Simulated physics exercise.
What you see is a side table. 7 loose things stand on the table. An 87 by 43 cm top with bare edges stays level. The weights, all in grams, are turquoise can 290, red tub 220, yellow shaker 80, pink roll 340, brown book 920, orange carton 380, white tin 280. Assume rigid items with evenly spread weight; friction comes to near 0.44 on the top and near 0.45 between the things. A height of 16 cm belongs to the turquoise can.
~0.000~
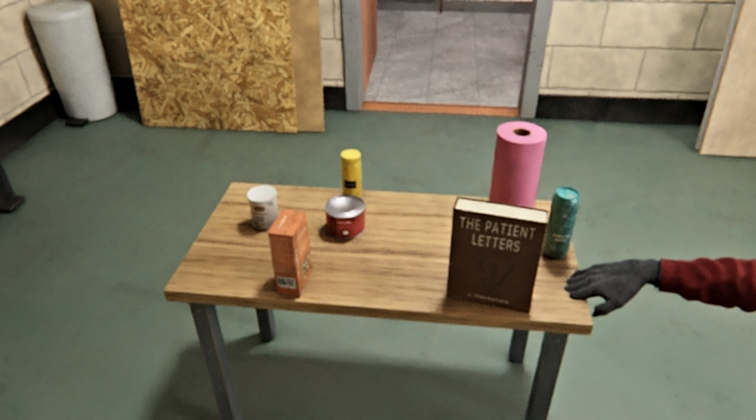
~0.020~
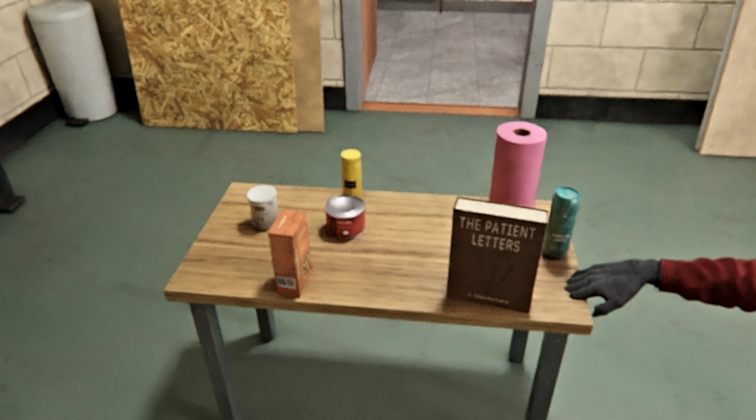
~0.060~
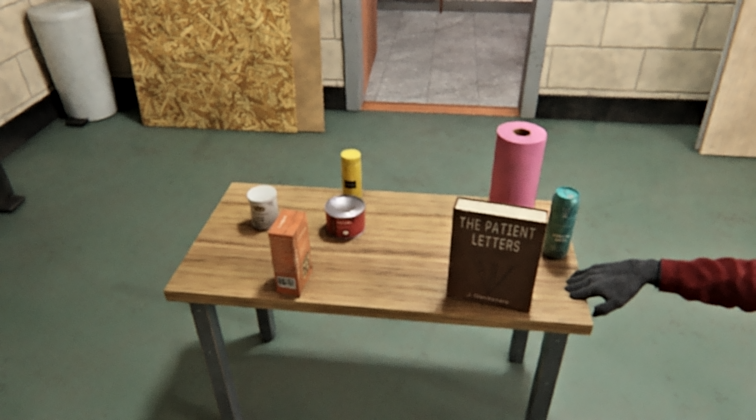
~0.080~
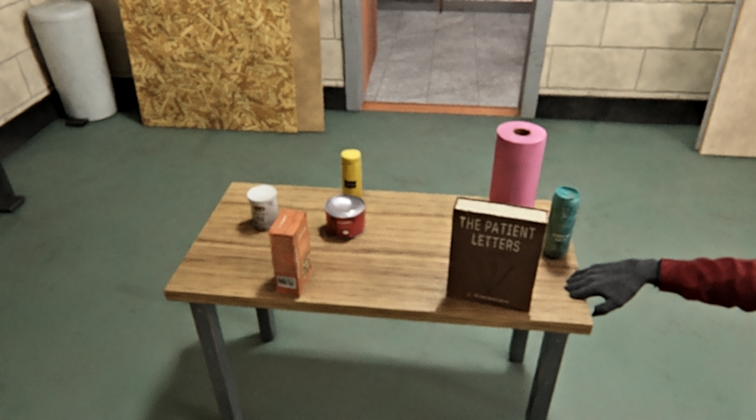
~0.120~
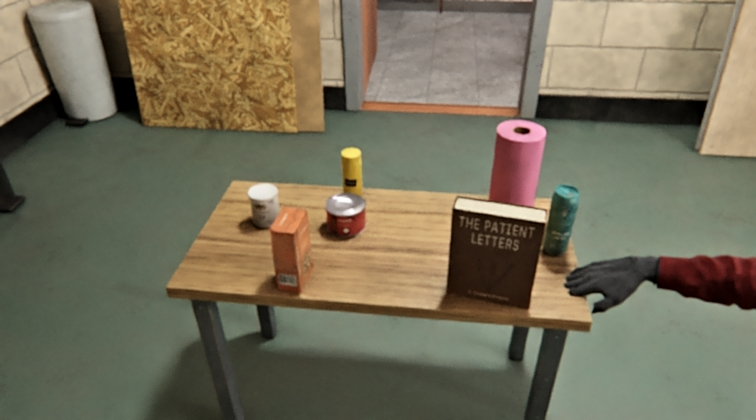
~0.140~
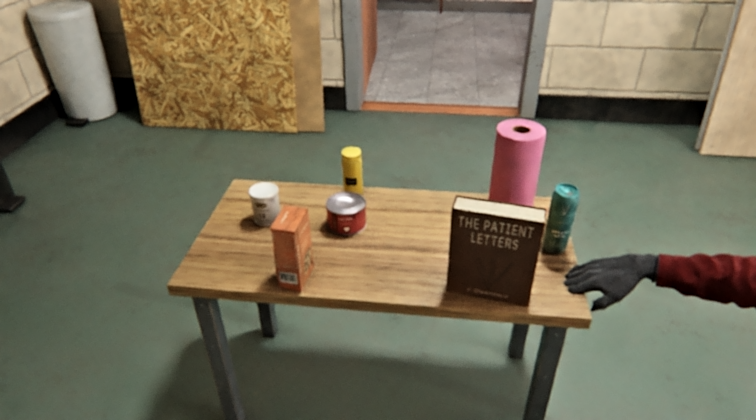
In this clip, a gloved hand rests at the right edge of a wooden table holding a brown book, pink roll, orange carton and several containers; all stays nearly still until the table and its items shift very slightly.
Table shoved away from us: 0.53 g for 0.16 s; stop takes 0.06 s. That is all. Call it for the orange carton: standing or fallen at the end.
Standing.
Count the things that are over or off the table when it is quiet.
I get 3.
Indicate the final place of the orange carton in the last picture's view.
Roughly at pixel (304, 219).
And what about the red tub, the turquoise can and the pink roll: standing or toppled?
Well, the red tub holds steady, the turquoise can tumbles down, and the pink roll holds steady.
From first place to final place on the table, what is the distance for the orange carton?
It ends about 2 centimetres from where it started.
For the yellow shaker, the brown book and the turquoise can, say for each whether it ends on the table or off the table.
Once it all settles, the yellow shaker leaves its surface, the brown book leaves its surface and the turquoise can leaves its surface.
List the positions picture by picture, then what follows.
In the first frame, orange carton (291, 253); turquoise can (561, 224).
In the second frame, yellow shaker (352, 176); pink roll (516, 174).
In the third frame, brown book (494, 256); white tin (264, 208).
In the fourth frame, turquoise can (561, 224); red tub (346, 217).
In the fifth frame, table shifted 1 cm; brown book (494, 254); yellow shaker (352, 174).
In the sixth frame, table shifted 2 cm; orange carton (293, 248); brown book (493, 253) tilted 4°.
By 0.34 s, table shifted 9 cm; orange carton 2 cm from its spot near (304, 221); brown book tilted 37°; yellow shaker tilted 9°.
By 0.64 s, table shifted 9 cm; yellow shaker and brown book now off the table; orange carton 2 cm from its spot near (304, 219); turquoise can on its side.
By 1.14 s, table shifted 9 cm; turquoise can now off the table; orange carton 2 cm from its spot near (304, 219); pink roll 3 cm from its spot.
When it is over (1.7 s), off the table and tipped over, turquoise can, yellow shaker and brown book; the other 4 within 5 cm of the start. In the last view, orange carton near (304, 219).
